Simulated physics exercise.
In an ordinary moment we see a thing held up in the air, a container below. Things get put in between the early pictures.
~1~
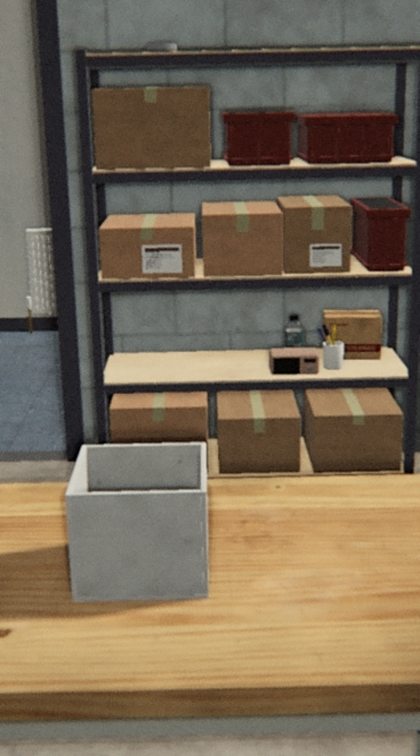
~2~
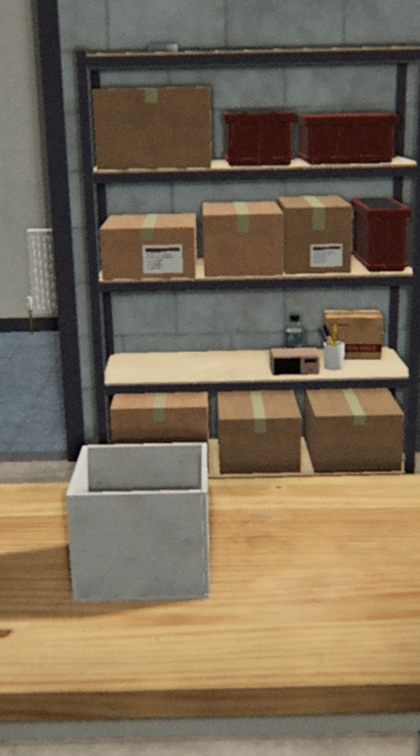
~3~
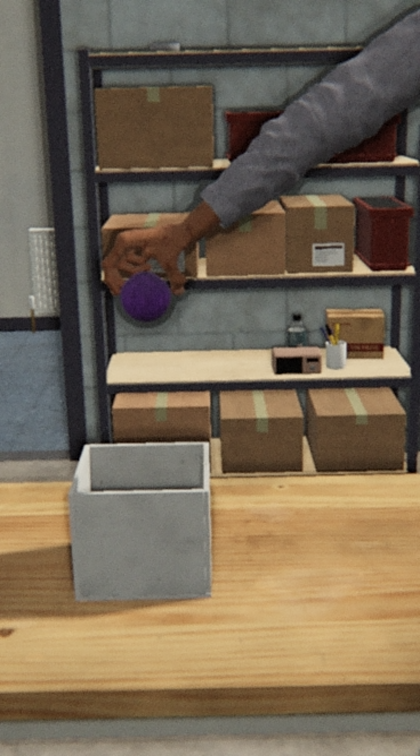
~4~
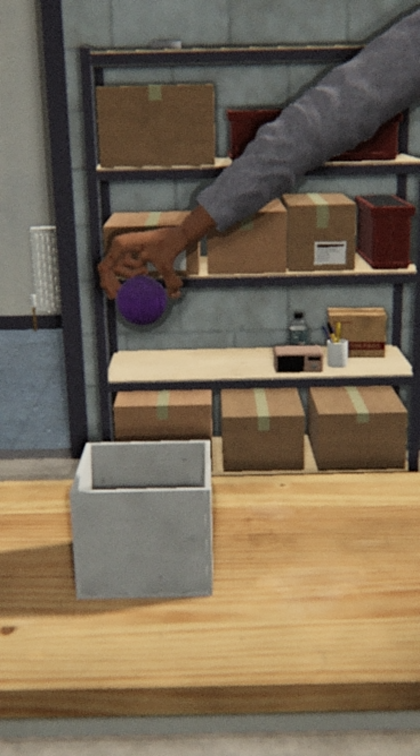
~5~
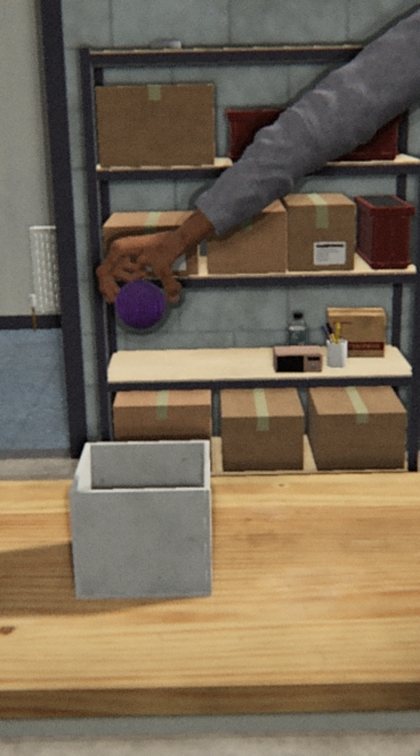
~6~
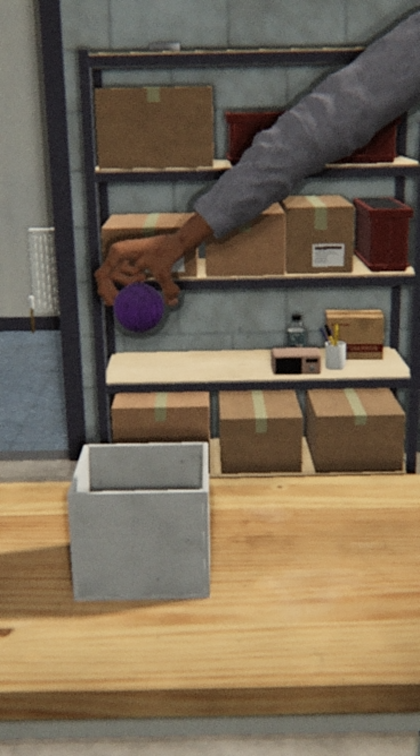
A square grey crate stands open on a pale wooden table in a storage room, seen from the front and slightly above. Behind it, dark metal shelving holds brown cardboard boxes, deep red bins and a few small objects against a grey-green block wall. A grey-sleeved arm appears from the upper right, its hand holding a round purple onion above the crate and lowering it slightly, while the view shifts faintly.
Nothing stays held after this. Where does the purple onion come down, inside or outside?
Observed: The purple onion finds the opening.
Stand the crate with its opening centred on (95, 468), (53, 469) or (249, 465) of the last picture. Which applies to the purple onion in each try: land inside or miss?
Trial 1: It finishes in the opening. Trial 2: It finishes off target. Trial 3: It finishes off target.
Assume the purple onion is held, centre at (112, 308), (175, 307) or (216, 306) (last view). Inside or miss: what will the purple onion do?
The first time it gets in, the second time it gets in, the third time it drops outside.
Then, 0.18 s after the last picture, purple onion moved about its own width near (142, 369).
Then, 0.30 s after the last picture, purple onion falling near (147, 508).
At rest, the purple onion is caught, near (149, 542).
